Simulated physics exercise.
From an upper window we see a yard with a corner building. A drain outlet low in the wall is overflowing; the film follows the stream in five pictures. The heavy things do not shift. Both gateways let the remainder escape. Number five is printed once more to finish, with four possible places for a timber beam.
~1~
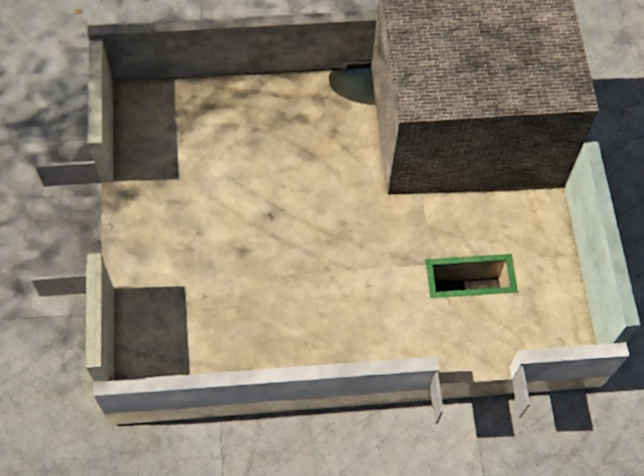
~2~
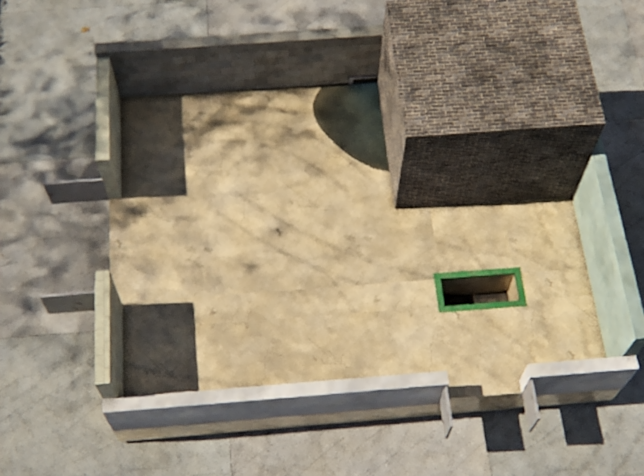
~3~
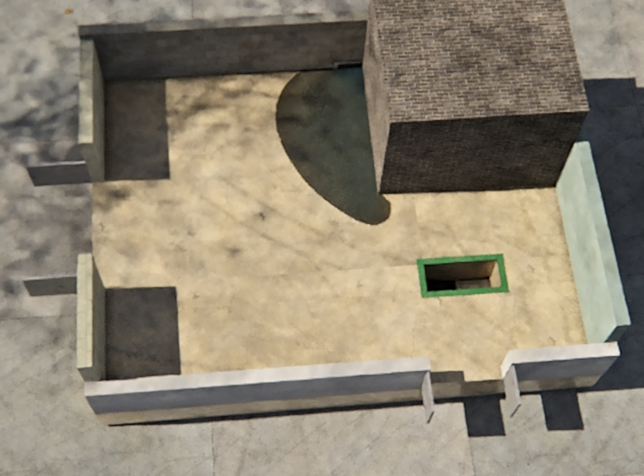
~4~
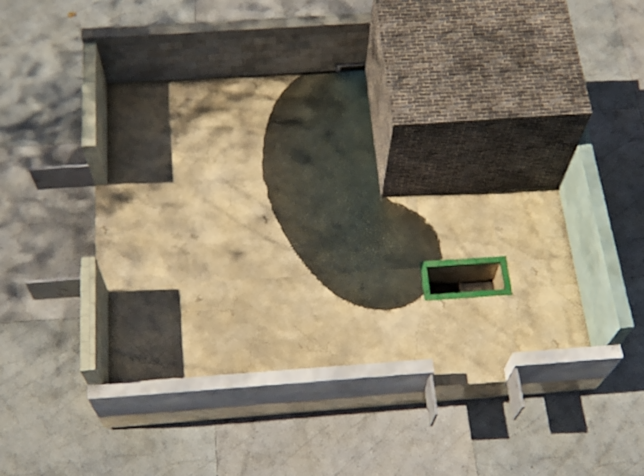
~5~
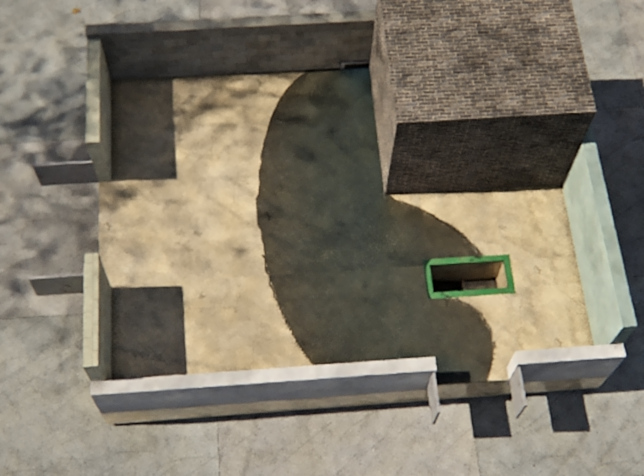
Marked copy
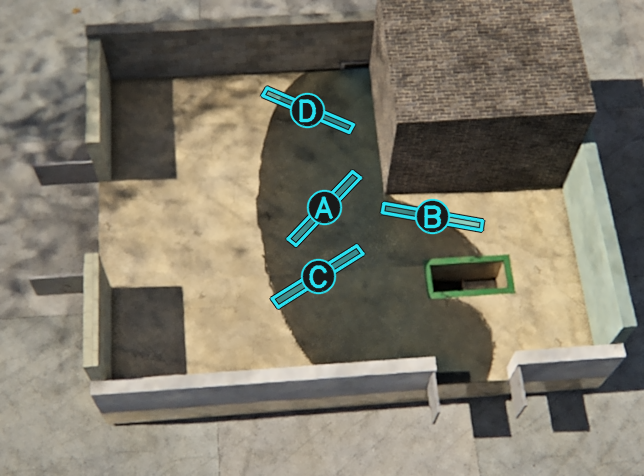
The clip opens on a walled yard seen from above, with a small dark wet patch beside the corner building. The patch spreads across the pale ground, curving down and to the right past the building's corner. It then reaches the green-edged pit and the front wall, covering the middle of the yard.
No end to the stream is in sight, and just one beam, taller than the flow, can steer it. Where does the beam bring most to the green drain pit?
C.
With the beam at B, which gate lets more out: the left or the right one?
The right gate.
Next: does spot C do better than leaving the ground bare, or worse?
It is better.
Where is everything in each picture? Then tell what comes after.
Outfall at (359, 64); green drain pit at (471, 276); open gate at (471, 369); open gate at (114, 233); front seen at (359, 98), 1 % of the ground wet; green drain pit still dry, in the first frame.
Front seen at (375, 162), 5 % of the ground wet; green drain pit still dry, in the second frame.
Front seen at (361, 216), 11 % of the ground wet; green drain pit still dry, in the third frame.
Front seen at (381, 304), 21 % of the ground wet; green drain pit still dry, in the fourth frame.
In the fifth frame, 33 % of the ground is wet; green drain pit taking water.
On the marked copy, A from (292, 242) to (356, 174); B from (383, 207) to (481, 225); C from (275, 302) to (359, 249); D from (264, 91) to (351, 128).
For spot A, about 17 % of the stream goes into the green drain pit, about 74 % out by the gates.
For spot B, about 14 % of the stream goes into the green drain pit, about 80 % out by the gates.
For spot C, about 26 % of the stream goes into the green drain pit, about 63 % out by the gates.
For spot D, about 15 % of the stream goes into the green drain pit, about 74 % out by the gates.
